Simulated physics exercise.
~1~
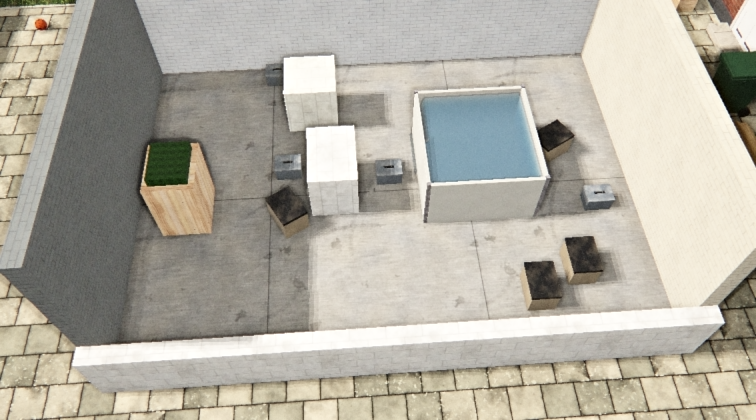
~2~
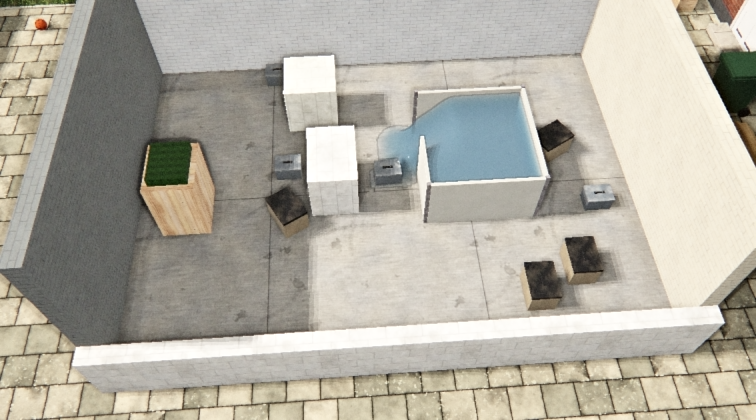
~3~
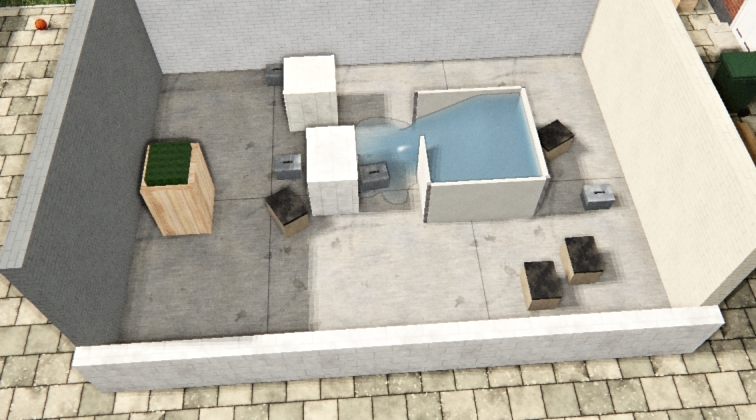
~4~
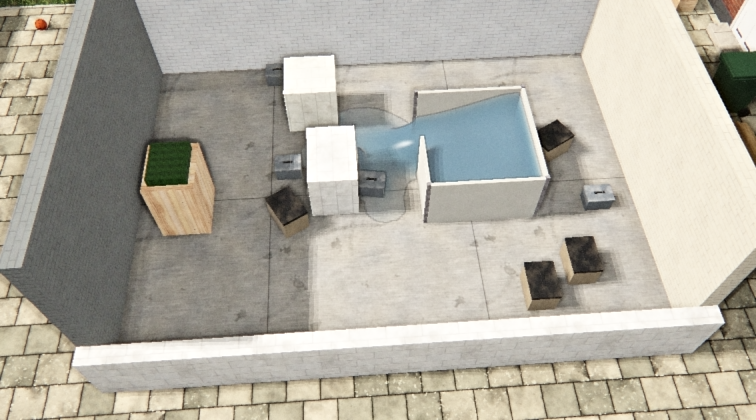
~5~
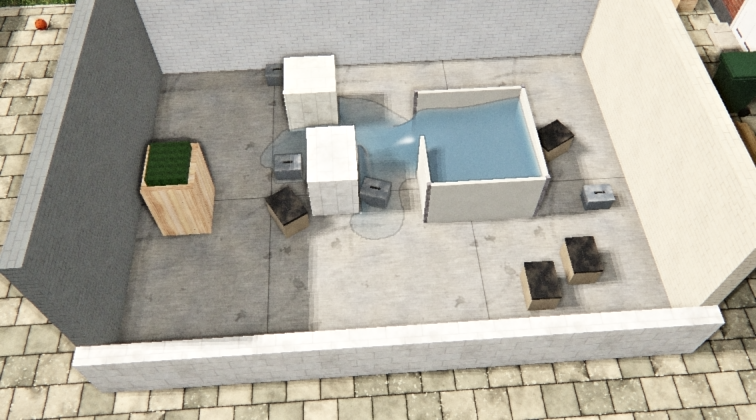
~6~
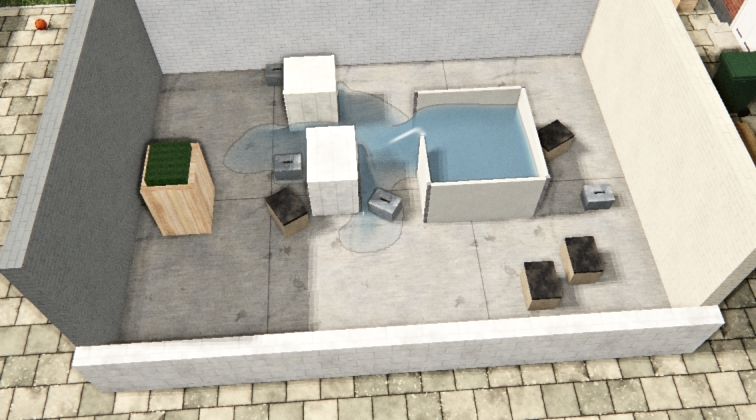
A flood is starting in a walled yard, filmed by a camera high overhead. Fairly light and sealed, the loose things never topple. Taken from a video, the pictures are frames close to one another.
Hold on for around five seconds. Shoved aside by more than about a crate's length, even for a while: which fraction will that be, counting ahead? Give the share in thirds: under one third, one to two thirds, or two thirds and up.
Band-wise it's the bottom band, under a third.
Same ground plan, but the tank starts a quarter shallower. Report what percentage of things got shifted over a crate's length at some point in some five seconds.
Estimate: Around 20 in a hundred.
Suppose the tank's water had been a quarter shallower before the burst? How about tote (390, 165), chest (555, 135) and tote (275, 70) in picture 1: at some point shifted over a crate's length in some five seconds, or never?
One after the other: That far or more, no, moved that far.
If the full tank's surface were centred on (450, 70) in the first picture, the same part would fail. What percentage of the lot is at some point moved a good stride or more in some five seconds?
About 20 %.
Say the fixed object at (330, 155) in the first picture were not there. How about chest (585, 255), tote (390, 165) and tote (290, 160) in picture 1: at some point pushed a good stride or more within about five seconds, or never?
So, one at a time, the first didn't go far, the next got displaced and the last got displaced.
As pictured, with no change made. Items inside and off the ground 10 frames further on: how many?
Number: 0.
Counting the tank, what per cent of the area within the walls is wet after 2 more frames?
That works out to about 25 in a hundred.
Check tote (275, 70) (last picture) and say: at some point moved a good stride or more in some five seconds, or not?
That one goes the full distance.
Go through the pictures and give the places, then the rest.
In the first frame, a tote at (389, 167), on the bottom; a tote at (288, 162) rests on the ground; 0 of 8 have shifted.
In the second frame, a tote at (388, 167), on the bottom; a tote at (288, 162) rests on the ground; 0 of 8 have shifted.
In the third frame, a tote at (374, 172) rests on the ground, close to its start; a tote at (288, 162) rests on the ground; 1 of 8 have shifted.
In the fourth frame, a tote at (372, 179), on the bottom, a stride from its start; a tote at (288, 162) rests on the ground; 1 of 8 have shifted.
In the fifth frame, a tote at (375, 188), on the bottom, a stride from its start; a tote at (288, 162) rests on the ground; 1 of 8 have shifted.
In the sixth frame, a tote at (385, 201) rests on the ground, a stride from its start; a tote at (288, 162) rests on the ground; 1 of 8 have shifted.
A moment on, 1 of 8 are well off their spots; 0 afloat.
Next, 2 of 8 are well off their spots; 0 afloat.
Later, 2 of 8 are well off their spots; 1 afloat.
In the end, 2 of 8 are well off their spots, and 2 have been at some point; 1 afloat.
